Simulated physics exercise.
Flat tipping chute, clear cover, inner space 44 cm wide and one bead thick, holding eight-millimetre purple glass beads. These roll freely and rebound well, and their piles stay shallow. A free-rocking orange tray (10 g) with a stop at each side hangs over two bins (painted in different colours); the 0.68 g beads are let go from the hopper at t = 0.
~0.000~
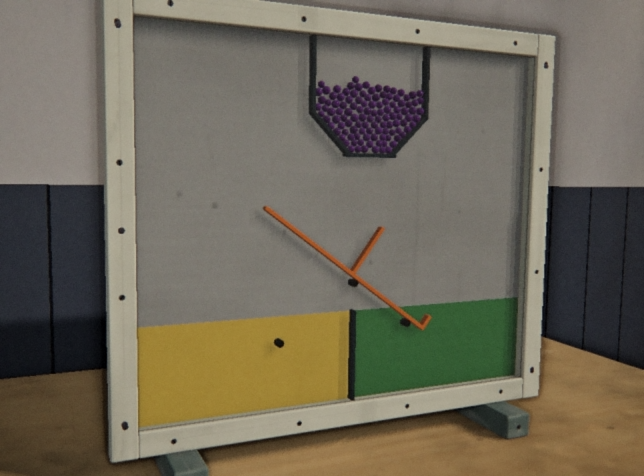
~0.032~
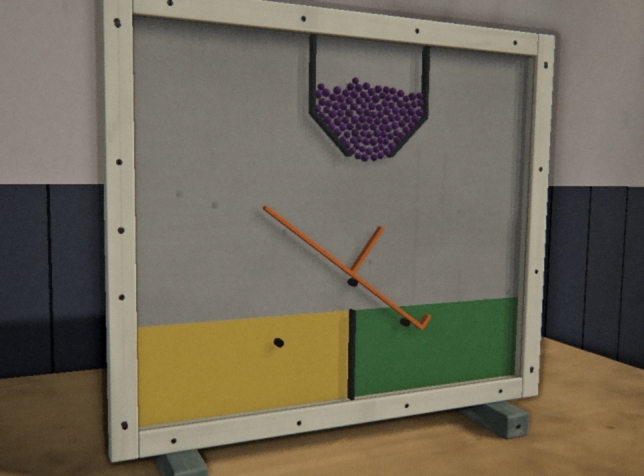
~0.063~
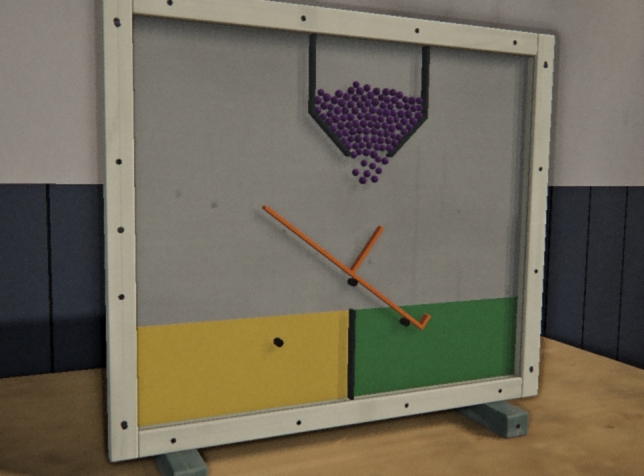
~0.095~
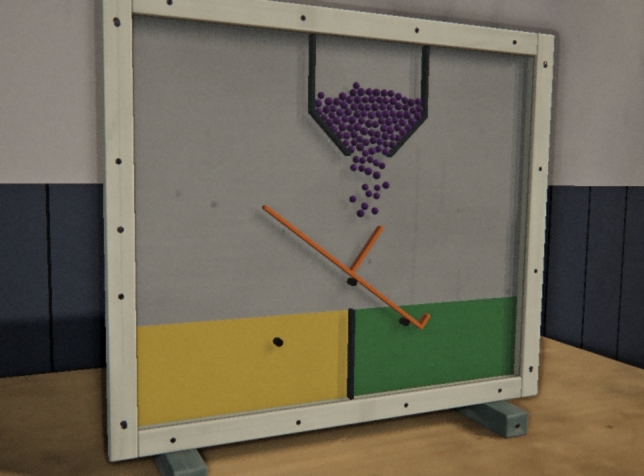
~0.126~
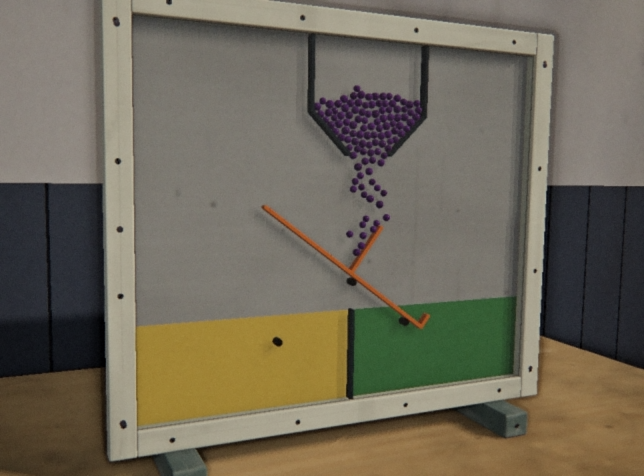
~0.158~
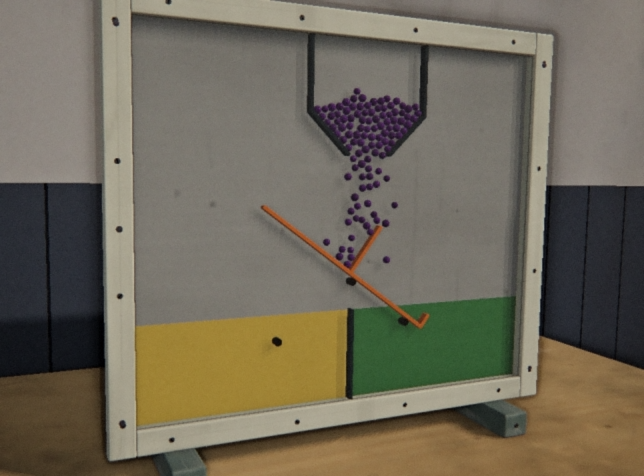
The clip opens on a framed panel with purple beads packed in a hopper above a tilted orange tray, its right end low, over yellow and green bins. Beads begin dropping from the hopper's mouth, then stream down and scatter around the tray's upright wall, while the tray stays still.
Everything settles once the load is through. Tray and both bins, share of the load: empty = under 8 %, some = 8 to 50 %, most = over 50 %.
Green bin = some; yellow bin = most; tray = some.
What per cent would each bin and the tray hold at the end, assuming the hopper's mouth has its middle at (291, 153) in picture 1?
The green bin ends with 0 %, the yellow bin with 100 %, and the tray with 0 %.
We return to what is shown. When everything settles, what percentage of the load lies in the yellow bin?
Around 65 %.
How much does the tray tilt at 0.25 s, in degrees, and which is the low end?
Tilt: About 35 degrees; low end: Right.
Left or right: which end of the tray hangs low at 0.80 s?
The tray's left end is the low one.
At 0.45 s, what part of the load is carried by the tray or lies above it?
Roughly 80 percent.
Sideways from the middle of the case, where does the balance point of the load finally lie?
About 6 cm left.
After 0.25 s, 50 % have left the hopper; tray right end down 34°; on or over it 45 %, past it to the left 0 %, to the right 5 %.
After 0.80 s, 100 % have left the hopper; tray left end down 15°; on or over it 80 %, past it to the left 0 %, to the right 20 %.
All still by 2.2 s, green bin 20 %, yellow bin 65 %, tray 20 %; tray left end down 35°.
